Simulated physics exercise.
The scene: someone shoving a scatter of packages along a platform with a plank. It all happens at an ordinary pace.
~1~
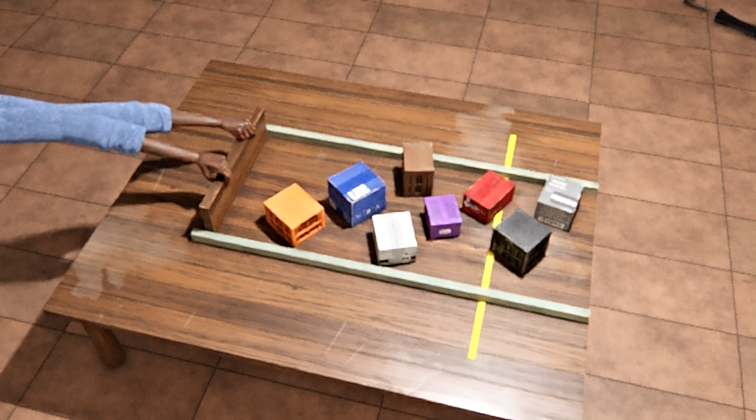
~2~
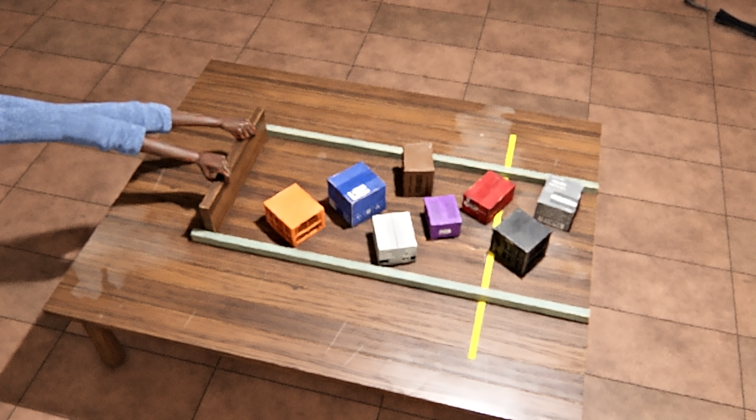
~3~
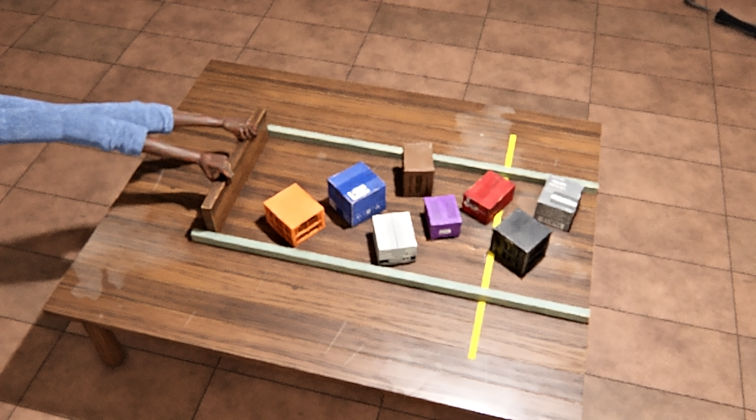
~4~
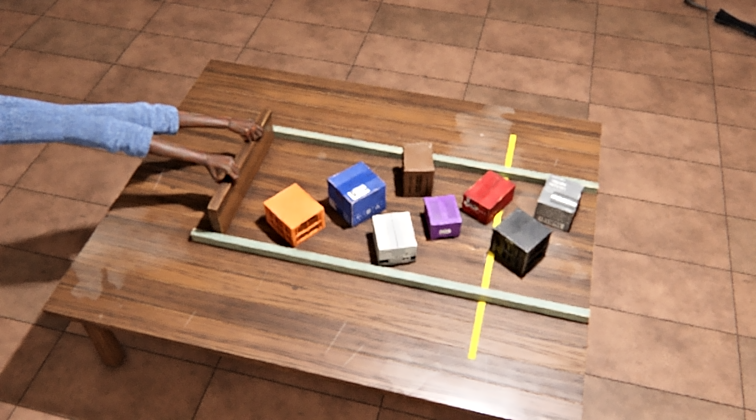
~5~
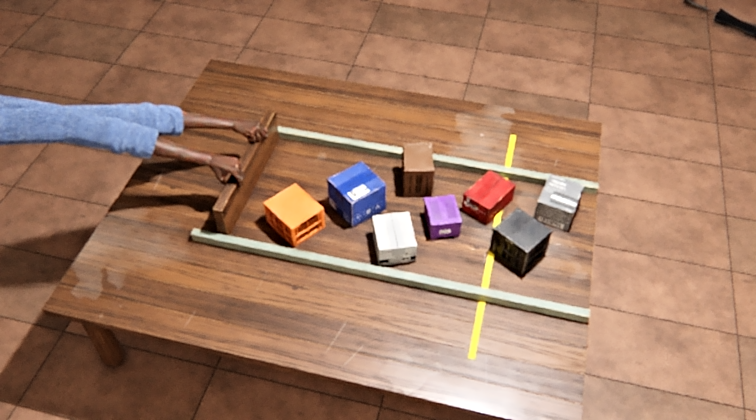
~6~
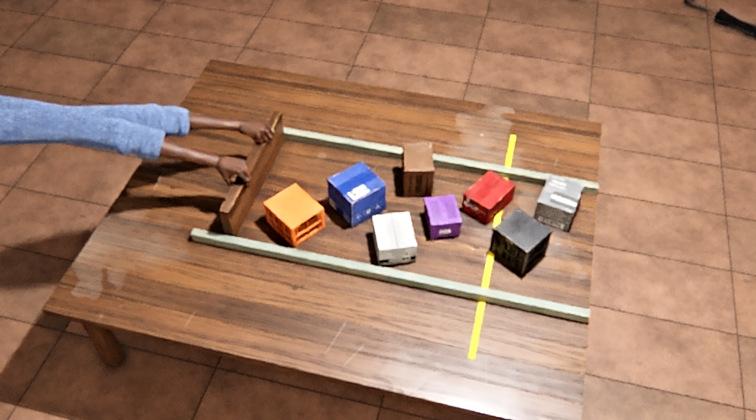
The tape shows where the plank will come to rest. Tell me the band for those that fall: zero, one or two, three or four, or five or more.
The number that fall off is one or two.
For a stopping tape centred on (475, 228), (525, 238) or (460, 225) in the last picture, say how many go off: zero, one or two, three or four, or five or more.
For each place: No fall at all; 1 or 2; no fall at all.
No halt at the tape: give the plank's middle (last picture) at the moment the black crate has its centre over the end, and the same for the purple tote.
At (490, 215) for the black crate; at (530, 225) for the purple tote.
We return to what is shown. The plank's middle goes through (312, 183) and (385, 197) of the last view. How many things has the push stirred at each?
First 1, then 5.
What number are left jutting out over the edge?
That would be 0.
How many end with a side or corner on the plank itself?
In contact: 3.
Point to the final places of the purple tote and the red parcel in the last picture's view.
The purple tote stops around (557, 237); the red parcel around (565, 207).
Early on, none off yet; grey box at rest near (559, 202); black crate at rest near (520, 241); red parcel at rest near (488, 197).
Finally, the number that fall off is one or two; lost, black crate and grey box.
